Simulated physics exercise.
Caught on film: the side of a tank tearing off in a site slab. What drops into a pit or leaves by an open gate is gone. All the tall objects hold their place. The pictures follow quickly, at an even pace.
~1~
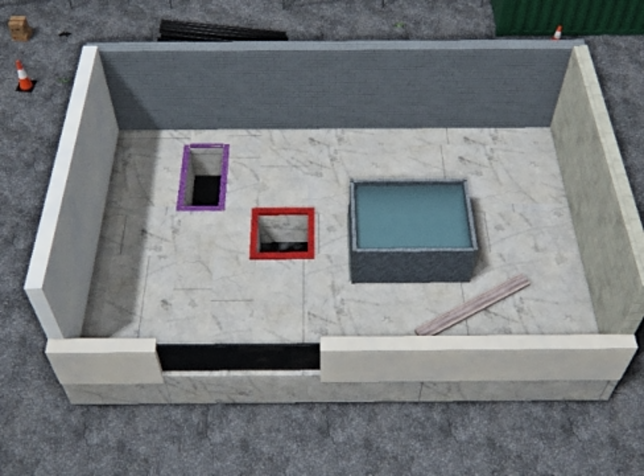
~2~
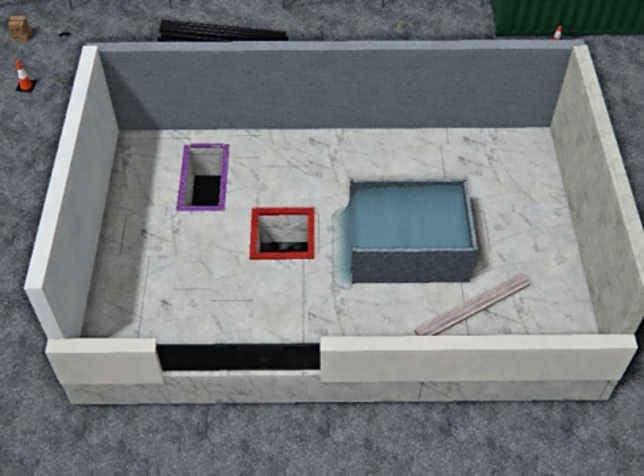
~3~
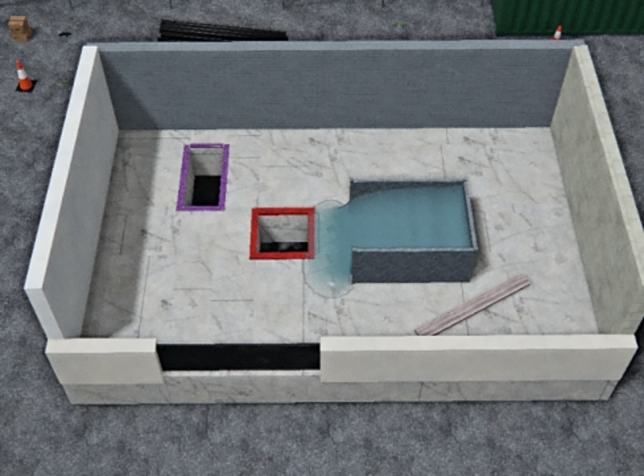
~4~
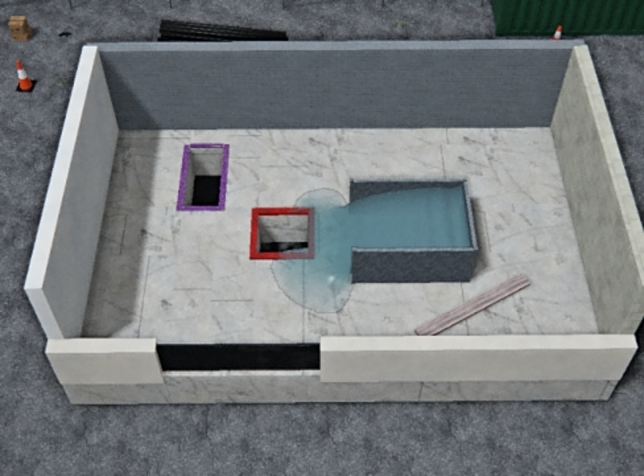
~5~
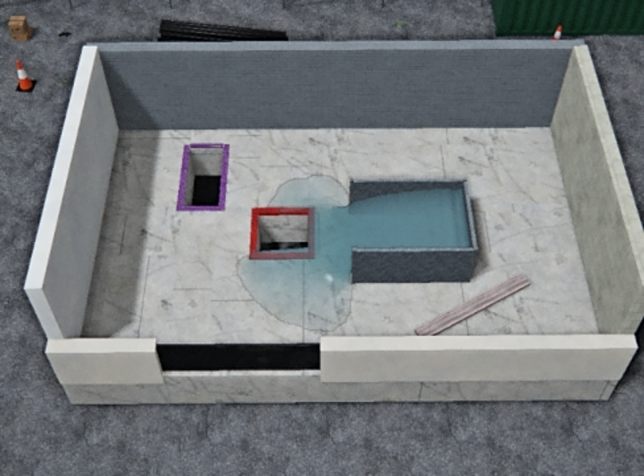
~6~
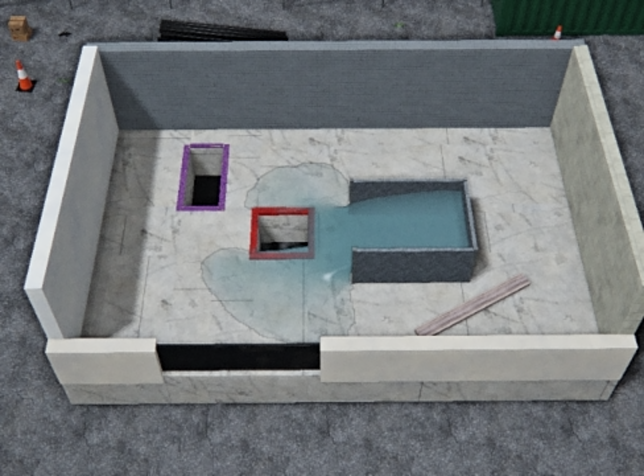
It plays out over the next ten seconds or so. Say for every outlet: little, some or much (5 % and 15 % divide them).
One by one: The gate takes not even 5 %; the purple pit takes above 15 %; the red pit takes above 15 %.
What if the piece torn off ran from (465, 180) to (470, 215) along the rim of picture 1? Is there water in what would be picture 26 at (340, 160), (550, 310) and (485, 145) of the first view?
One after the other: Awash, awash, covered.
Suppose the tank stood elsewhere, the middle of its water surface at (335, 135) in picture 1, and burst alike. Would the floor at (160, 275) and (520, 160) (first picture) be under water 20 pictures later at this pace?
As listed: Under water, not flooded.
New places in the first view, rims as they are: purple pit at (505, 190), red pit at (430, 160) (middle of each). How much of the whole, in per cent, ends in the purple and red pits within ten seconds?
Per cent: Purple 4, red 4.
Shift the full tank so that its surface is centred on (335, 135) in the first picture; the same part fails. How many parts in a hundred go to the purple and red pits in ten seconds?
Parts in a hundred: Purple 70, red 0.
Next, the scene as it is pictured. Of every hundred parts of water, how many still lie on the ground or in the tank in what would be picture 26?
I make it 60 per cent.
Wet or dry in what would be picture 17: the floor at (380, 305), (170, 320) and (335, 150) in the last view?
As listed: Clear, covered, not flooded.
A moment on, water covers 35 % of the floor; the gate 0 %, the purple pit 1 %, the red pit 20 %.
Next, water covers 35 % of the floor; the gate 0 %, the purple pit 3 %, the red pit 30 %.
Then, water covers 45 % of the floor; the gate 0 %, the purple pit 4 %, the red pit 36 %.
Later, water covers 50 % of the floor; the gate 0 %, the purple pit 11 %, the red pit 38 %.
In the end, water covers 70 % of the floor; the gate 0 %, the purple pit 22 %, the red pit 38 %.
